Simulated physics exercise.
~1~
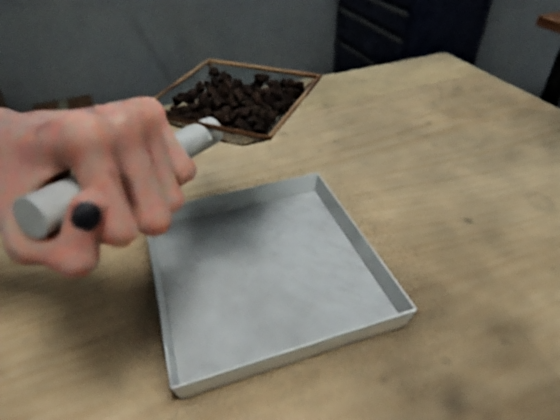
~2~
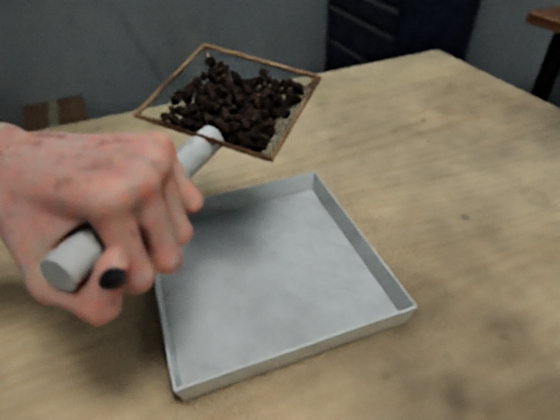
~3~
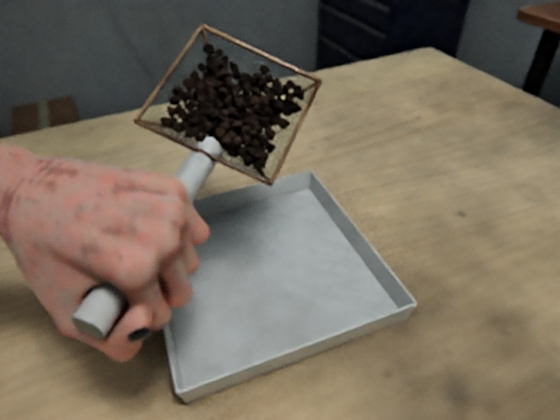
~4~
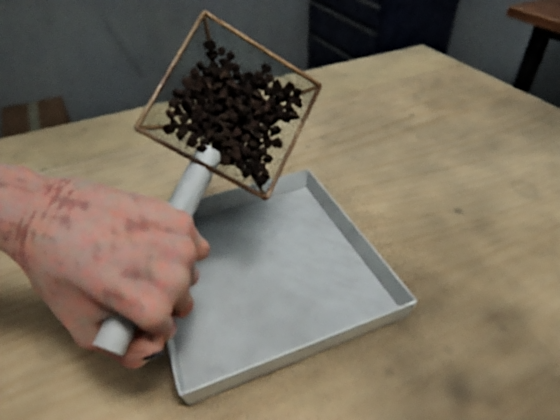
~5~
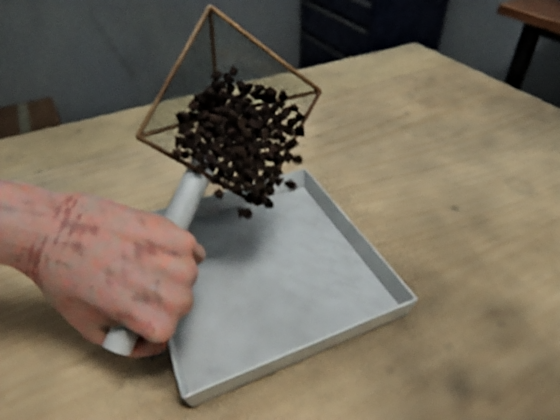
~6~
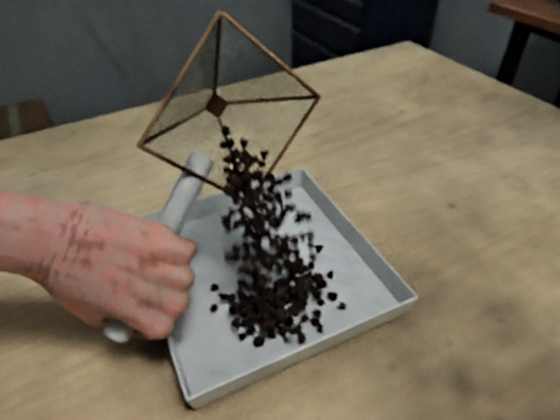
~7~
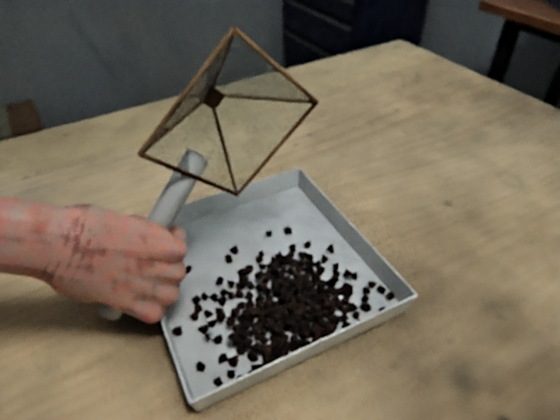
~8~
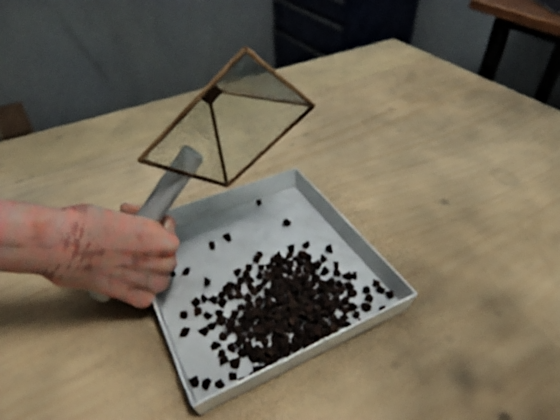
On a light wooden table in a grey-walled room, seen from above at an angle as the view drifts slightly sideways, sits a shallow, square, pale grey tray. To its upper left, a hand entering from the left grips the light grey handle of a clear, brown-edged scoop filled with dark brown crumbs. The hand steadily turns the scoop, tipping it over the tray. The crumbs slide to its lower edge, then pour out in a dense stream. They scatter and settle in a loose heap toward the tray's near side, while the emptied scoop stays tilted above.
